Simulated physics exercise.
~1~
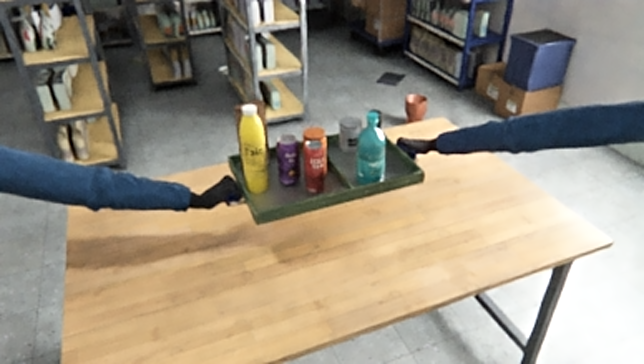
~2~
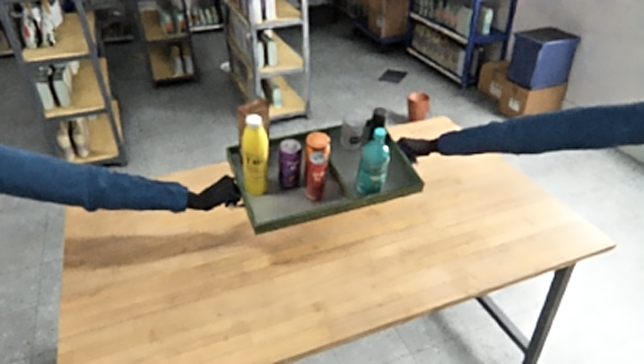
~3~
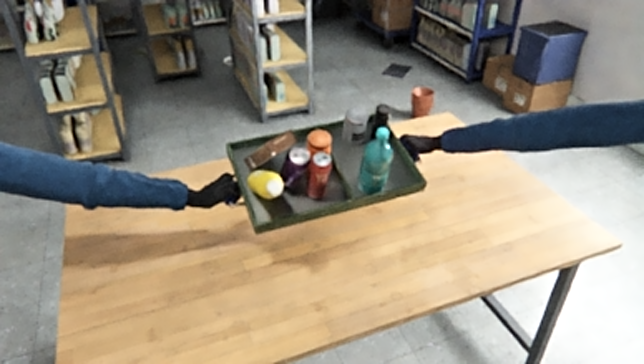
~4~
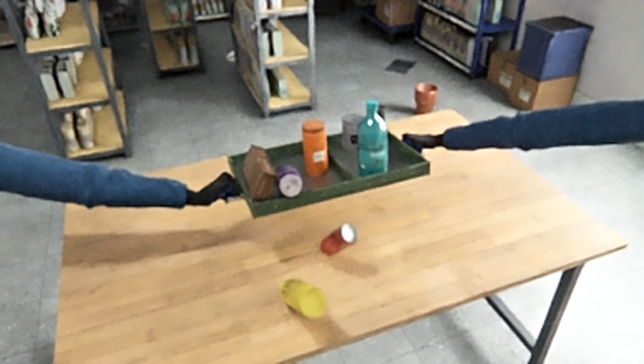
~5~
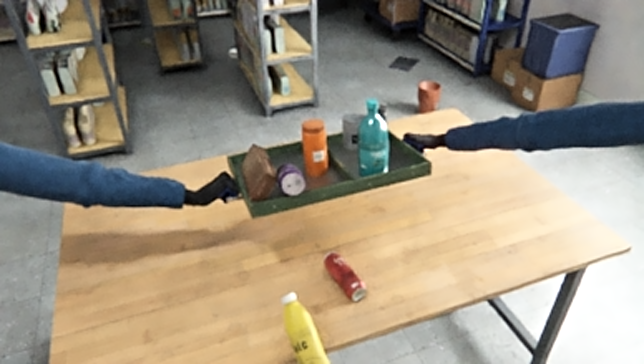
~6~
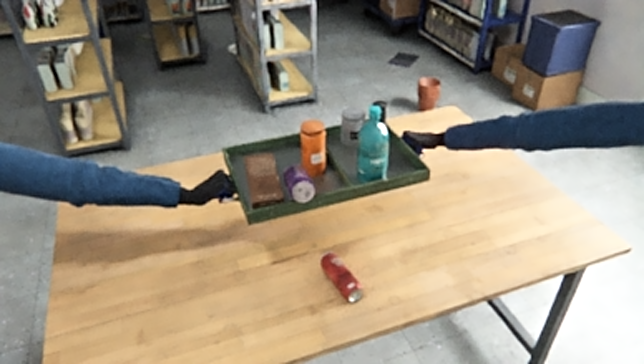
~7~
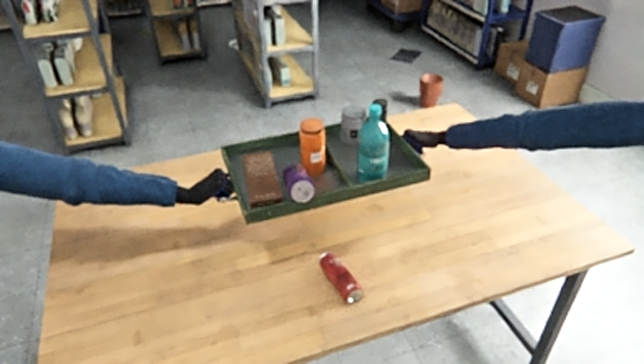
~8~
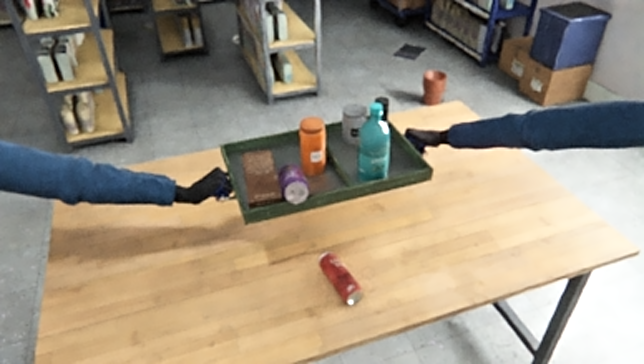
Yellow bottle and red can tumbling off a tray tilted by two gloved hands, purple can and brown packet left toppled aboard.
